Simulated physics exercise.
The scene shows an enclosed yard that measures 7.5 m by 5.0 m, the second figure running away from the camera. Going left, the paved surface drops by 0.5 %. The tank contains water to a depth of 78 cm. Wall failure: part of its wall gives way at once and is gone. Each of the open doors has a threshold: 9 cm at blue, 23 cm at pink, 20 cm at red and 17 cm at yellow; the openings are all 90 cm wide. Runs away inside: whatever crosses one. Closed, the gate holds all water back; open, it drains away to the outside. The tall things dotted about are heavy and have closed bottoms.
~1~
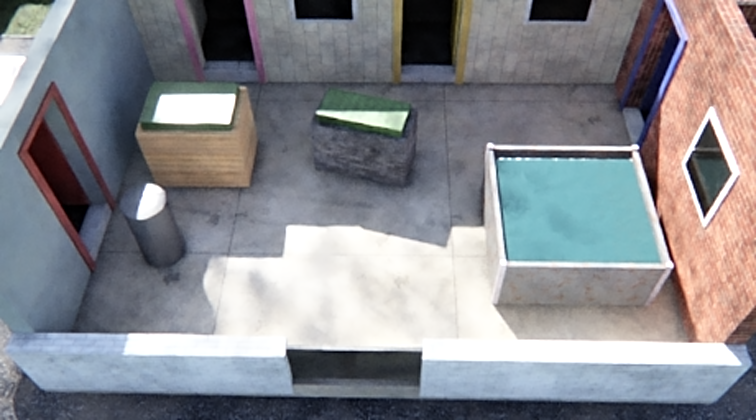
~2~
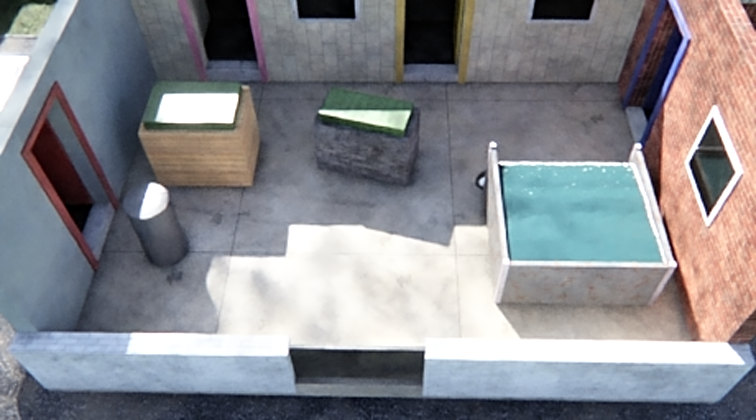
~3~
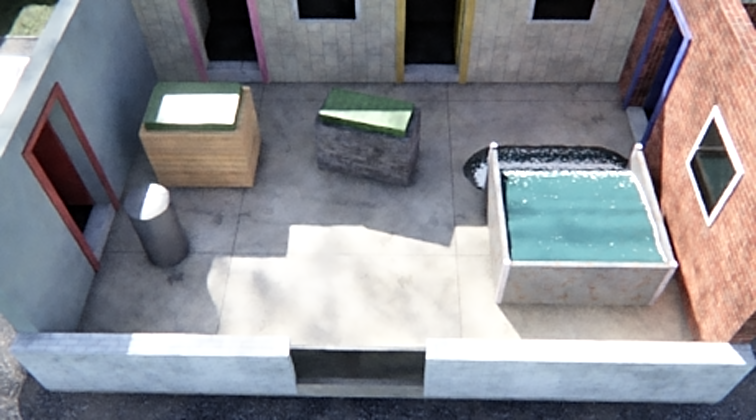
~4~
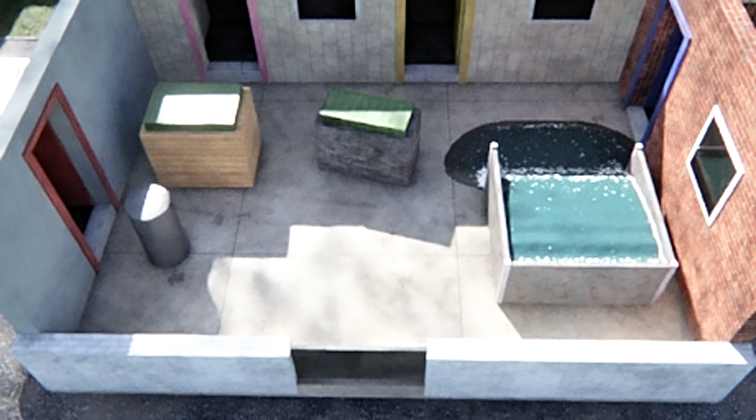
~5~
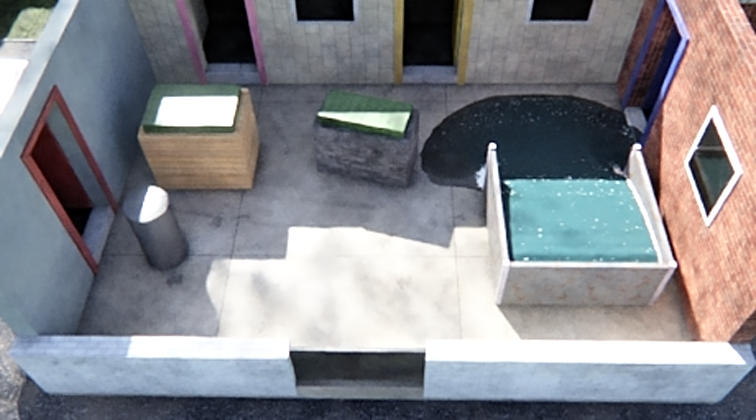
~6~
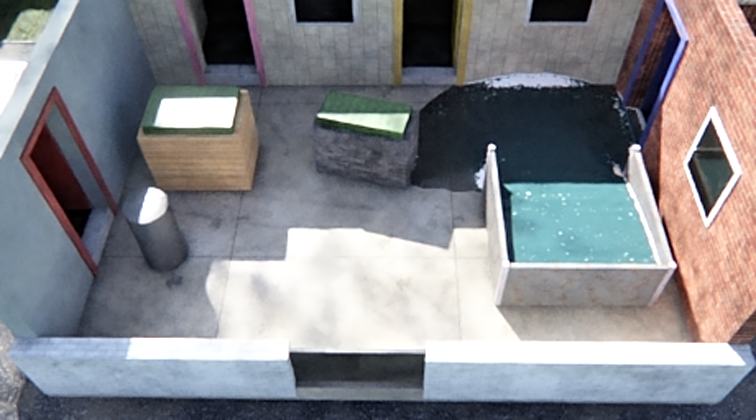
At first, a tank of still, blue-green water stands at the right of a walled yard, near a wooden box and a stone block with green tops. Then its far side is gone and water pours out behind it, spreading in a dark, widening pool to the block and the back wall.
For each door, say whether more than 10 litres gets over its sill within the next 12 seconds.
My prediction: Blue door: Beyond the allowance; pink door: Within the allowance; red door: Within the allowance; yellow door: Beyond the allowance.
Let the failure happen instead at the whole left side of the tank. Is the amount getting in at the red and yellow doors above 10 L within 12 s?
At the red door the limit is surpassed; at the yellow door it is not exceeded.
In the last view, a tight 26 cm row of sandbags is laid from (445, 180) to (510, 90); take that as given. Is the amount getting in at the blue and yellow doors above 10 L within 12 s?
Well, the blue one ends up more than allowed and the yellow one ends up within bounds.
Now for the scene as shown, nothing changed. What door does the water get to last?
The red one.
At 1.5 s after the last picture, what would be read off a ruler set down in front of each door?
Readings (cm): Blue = 31; pink = 3; red = 0; yellow = 24.
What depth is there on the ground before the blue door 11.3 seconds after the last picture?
The depth there is around 6.0 cm.
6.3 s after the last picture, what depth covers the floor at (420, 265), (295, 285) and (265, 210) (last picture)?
Spot by spot: Some 2, 3, then 4 cm.
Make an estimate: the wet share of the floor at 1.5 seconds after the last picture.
Roughly 30 % of the floor.
Then, 0.7 s after the last picture water covers 25 % of the floor and is deepest (56 cm) near (608, 91); blue door 18 cm at the sill, 12 L in, pink door not reached, red door not reached, yellow door 25 cm at the sill, 4 L in.
Then, 1.5 s after the last picture water covers 30 % of the floor and is deepest (38 cm) near (532, 107); blue door 31 cm at the sill, 85 L in, pink door 3 cm at the sill, 0 L in, red door not reached, yellow door 24 cm at the sill, 26 L in.
Then, 2.8 s after the last picture water covers 45 % of the floor and is deepest (30 cm) near (154, 131); blue door 20 cm at the sill, 209 L in, pink door 6 cm at the sill, 0 L in, red door not reached, yellow door 15 cm at the sill, 40 L in.
Then, 6.3 s after the last picture water covers 90 % of the floor and is deepest (19 cm) near (186, 140); blue door 5 cm at the sill, 247 L in, pink door 17 cm at the sill, 0 L in, red door 7 cm at the sill, 0 L in, yellow door 10 cm at the sill, 41 L in.
Then, 11.3 s after the last picture water covers 95 % of the floor and is deepest (14 cm) near (66, 366); blue door 6 cm at the sill, 247 L in, pink door 8 cm at the sill, 0 L in, red door 7 cm at the sill, 0 L in, yellow door 7 cm at the sill, 41 L in.
